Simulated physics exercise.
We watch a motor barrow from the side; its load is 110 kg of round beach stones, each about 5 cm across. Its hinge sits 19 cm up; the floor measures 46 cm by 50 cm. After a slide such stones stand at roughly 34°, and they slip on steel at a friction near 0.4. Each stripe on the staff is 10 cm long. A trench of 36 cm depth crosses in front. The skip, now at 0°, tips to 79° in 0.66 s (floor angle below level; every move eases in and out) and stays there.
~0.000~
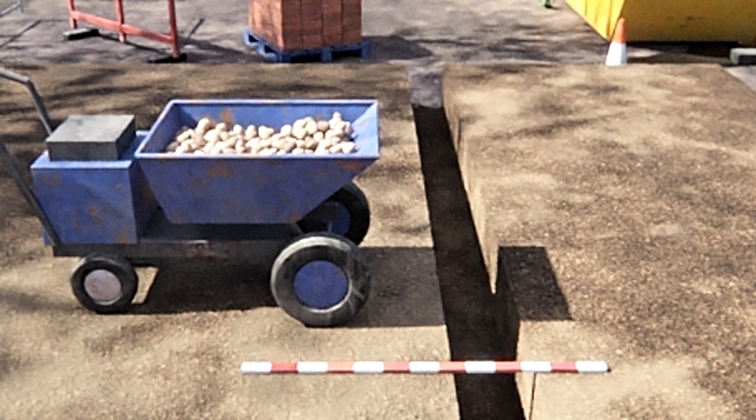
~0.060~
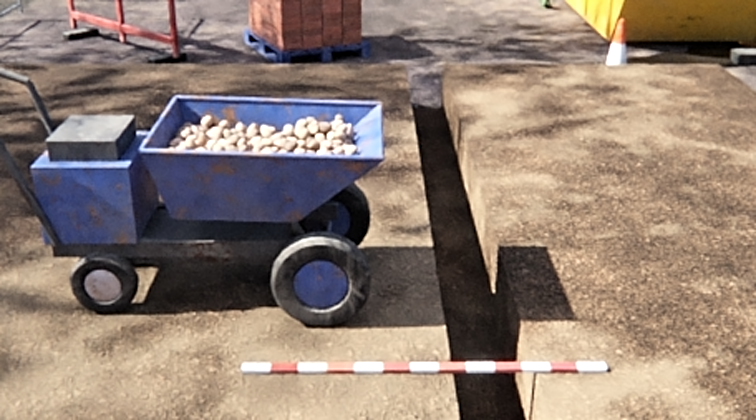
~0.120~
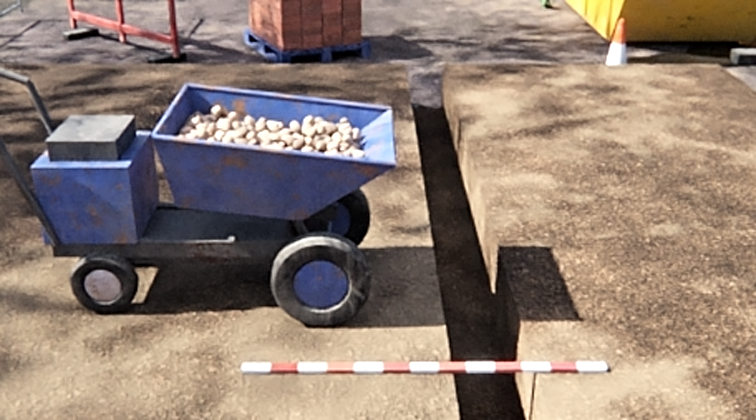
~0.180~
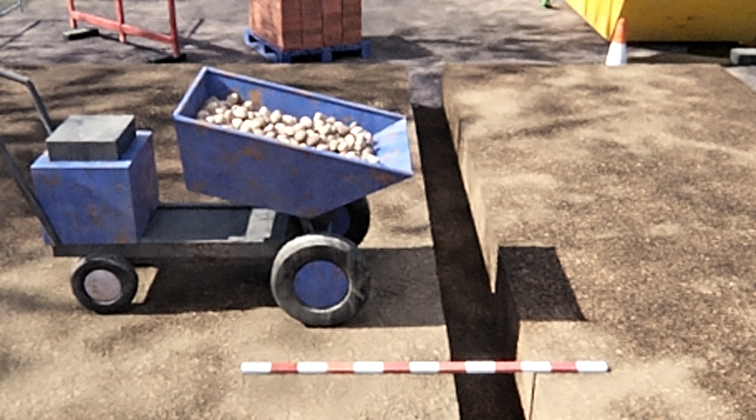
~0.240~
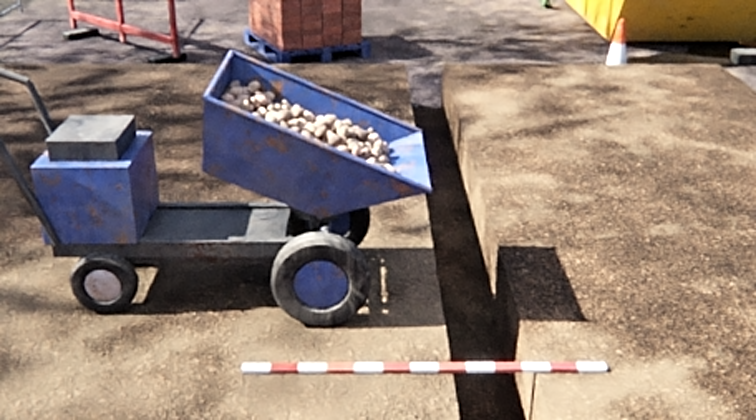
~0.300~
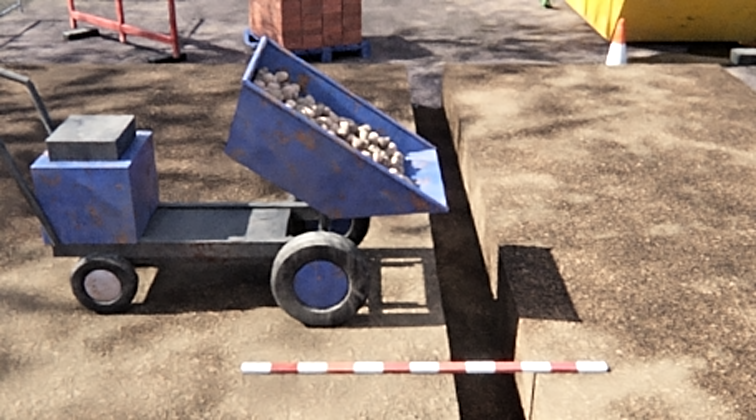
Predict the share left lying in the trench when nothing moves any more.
Close to 66 in a hundred.
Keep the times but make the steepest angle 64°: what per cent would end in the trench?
Then about 40 per cent.
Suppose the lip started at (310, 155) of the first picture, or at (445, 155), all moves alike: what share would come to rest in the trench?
Near 70 per cent from the first place, 0 from the second.
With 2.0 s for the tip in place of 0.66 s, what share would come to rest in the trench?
In that case some 75 per cent.
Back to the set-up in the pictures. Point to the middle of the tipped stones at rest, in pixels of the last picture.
Their middle is at about (491, 336).
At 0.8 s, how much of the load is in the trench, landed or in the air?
About 40 per cent by then.
After 0.5 s the floor is at 67°; 100 % in the skip; the foremost stones are at (464, 246).
After 0.8 s the floor is at 79°; 44 % in the skip, 41 % in the trench, 15 % past the trench; the foremost stones are at (553, 287).
After 1.1 s the floor is at 79°; 0 % in the skip, 66 % in the trench, 34 % past the trench; the foremost stones are at (735, 269).
After 3.1 s the floor is at 79°; 0 % in the skip, 66 % in the trench, 34 % past the trench; the foremost stones are past the picture's edge.
